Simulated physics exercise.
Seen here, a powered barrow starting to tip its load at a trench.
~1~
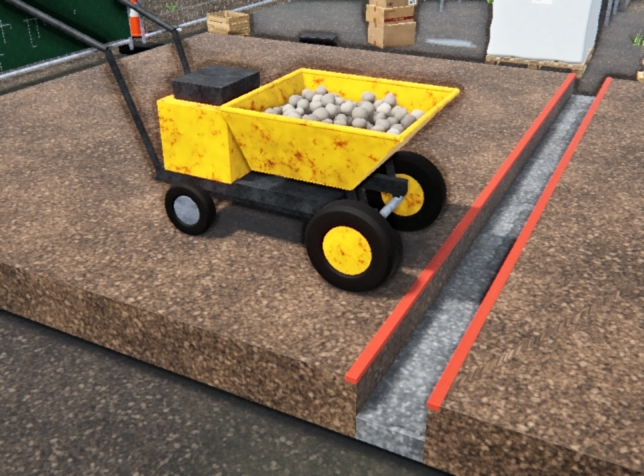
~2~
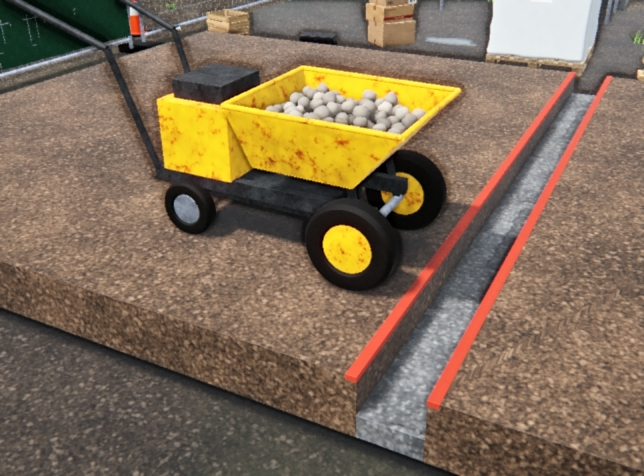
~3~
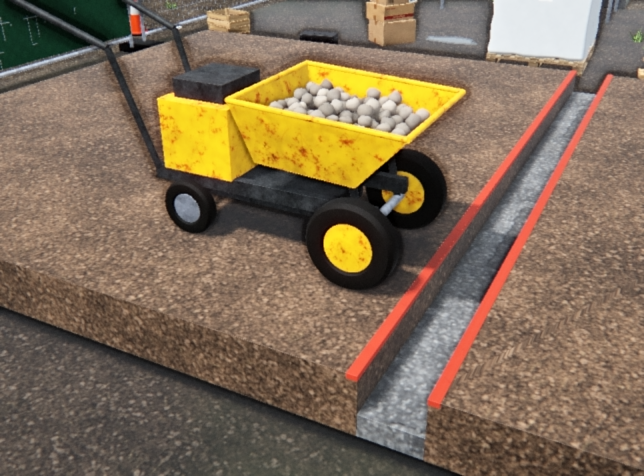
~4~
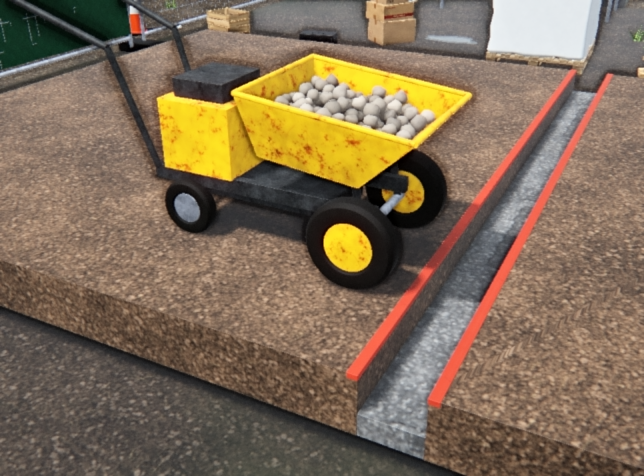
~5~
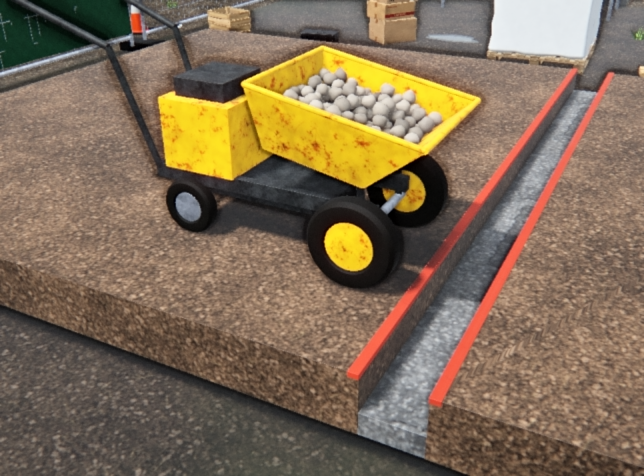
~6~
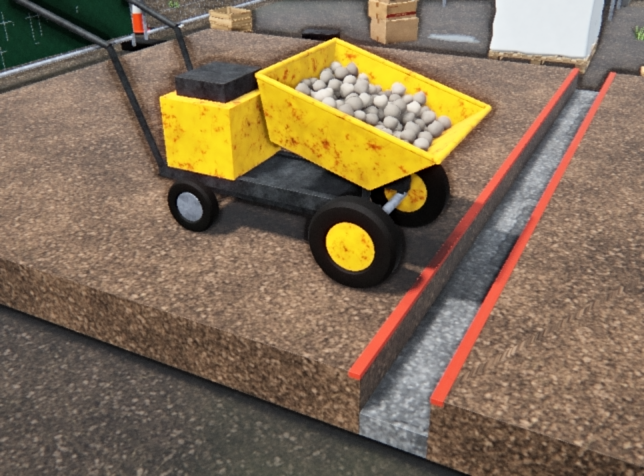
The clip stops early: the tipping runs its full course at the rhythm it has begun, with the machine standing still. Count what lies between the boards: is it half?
It catches under half.
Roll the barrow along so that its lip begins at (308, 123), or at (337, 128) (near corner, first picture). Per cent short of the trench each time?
In turn 10 and 0 in a hundred.
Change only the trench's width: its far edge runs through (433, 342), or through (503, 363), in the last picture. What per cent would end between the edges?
First some 0, then 50 per cent.
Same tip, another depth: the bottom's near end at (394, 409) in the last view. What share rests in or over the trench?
About 0 per cent.
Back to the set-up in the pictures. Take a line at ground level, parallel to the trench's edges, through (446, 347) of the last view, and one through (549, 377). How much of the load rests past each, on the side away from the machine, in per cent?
About 70 and 30 per cent.
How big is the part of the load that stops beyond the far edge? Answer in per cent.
Near 75 %.
Soon, skip tipped steeply; all in the skip.
A while on, skip tipped right over; about two thirds in the skip; about a third beyond it; a stray few falling.
Towards the end, skip tipped right over; about a quarter in the skip; a stray few in or heaped over the trench; most beyond it.
Finally, skip tipped right over; about a quarter in the skip; a stray few in or heaped over the trench; most beyond it.
